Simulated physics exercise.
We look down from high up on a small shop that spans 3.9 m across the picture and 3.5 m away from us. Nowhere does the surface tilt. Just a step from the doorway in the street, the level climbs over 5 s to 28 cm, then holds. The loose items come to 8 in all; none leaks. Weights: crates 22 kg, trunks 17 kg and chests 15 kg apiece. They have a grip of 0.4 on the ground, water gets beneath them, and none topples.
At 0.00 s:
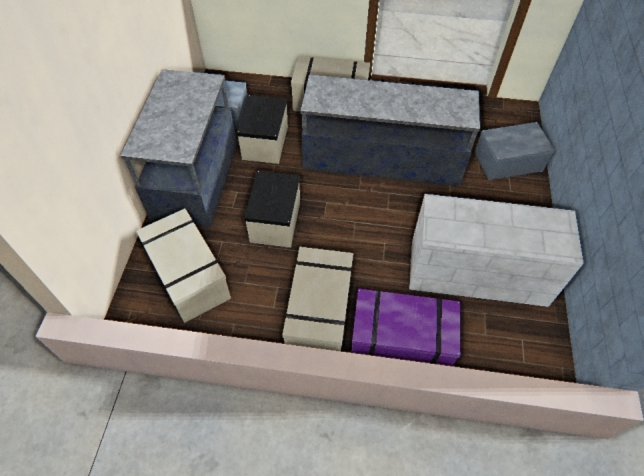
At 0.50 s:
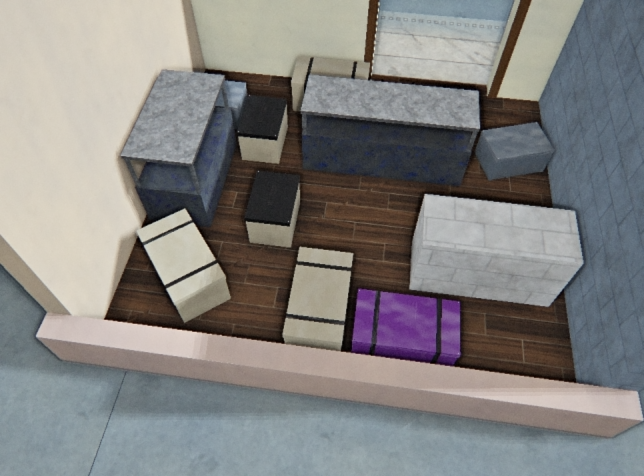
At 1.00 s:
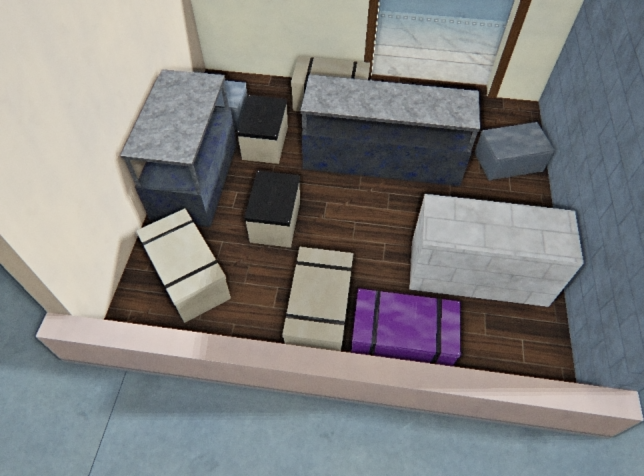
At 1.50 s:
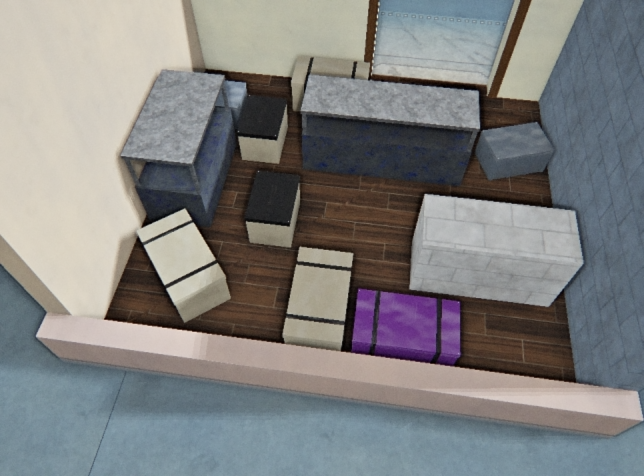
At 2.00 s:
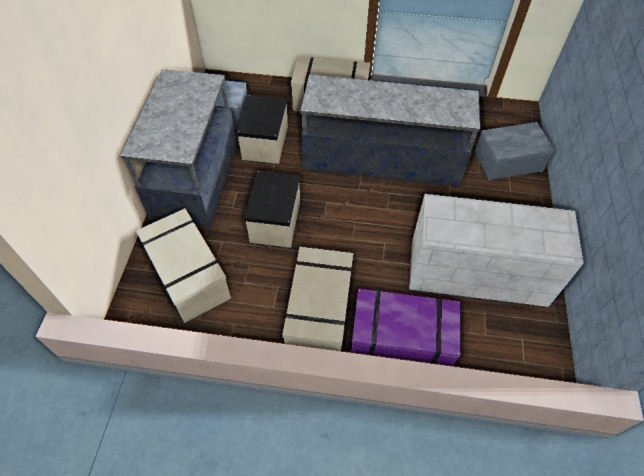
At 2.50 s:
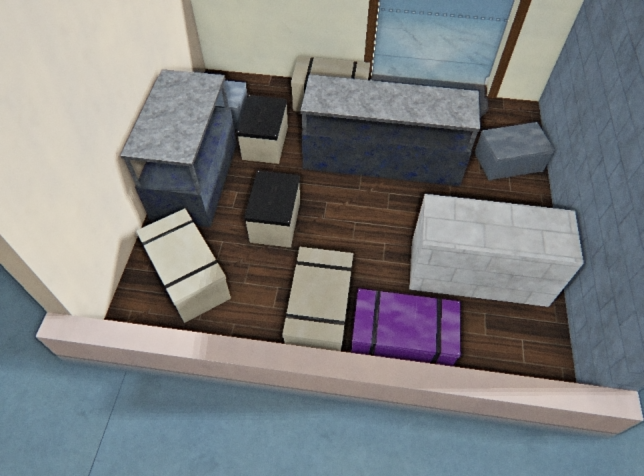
In a small shop, trunks and chests stay still while bluish water spreads outside.
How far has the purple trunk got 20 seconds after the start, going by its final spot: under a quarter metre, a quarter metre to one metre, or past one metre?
My guess is it creeps a short stretch.
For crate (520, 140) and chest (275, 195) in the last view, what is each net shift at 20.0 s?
Respectively 250 and 140 cm.
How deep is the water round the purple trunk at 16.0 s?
About 21 cm.
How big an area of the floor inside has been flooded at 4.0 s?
Somewhere about 2.5 m2, give or take.
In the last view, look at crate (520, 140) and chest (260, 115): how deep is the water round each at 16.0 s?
I'd estimate 22 cm for the first and 19 cm for the second.
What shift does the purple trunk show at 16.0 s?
Displacement near 80 cm.
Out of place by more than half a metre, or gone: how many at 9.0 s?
Result: 3.
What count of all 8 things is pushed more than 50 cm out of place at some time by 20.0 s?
That comes to 7.
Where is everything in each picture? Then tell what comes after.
In the first frame, the purple trunk at (407, 321), on the bottom; water covers 0.0 m2; 0 of 8 have shifted.
In the second frame, the purple trunk at (407, 321), on the bottom; 0.0 m2 under water; 0 of 8 have shifted.
In the third frame, the purple trunk at (407, 321), on the bottom; water covers 0.0 m2; 0 of 8 have shifted.
In the fourth frame, the purple trunk at (407, 321), on the bottom; 0.0 m2 under water; 0 of 8 have shifted.
In the fifth frame, the purple trunk at (407, 321), on the bottom; 0.0 m2 under water; 0 of 8 have shifted.
In the sixth frame, the purple trunk at (407, 321), on the bottom; water covers 0.6 m2; 0 of 8 have shifted.
After 4.0 s the purple trunk is near (407, 321), 0.0 m from its start, aground; 0 afloat.
After 9.0 s the purple trunk is near (407, 315), 0.1 m from its start, aground; 6 afloat.
After 16.0 s the purple trunk is near (513, 315), 0.8 m from its start, afloat; 8 afloat.
After 20.0 s the purple trunk is near (513, 311), 0.7 m from its start, afloat; 8 afloat.
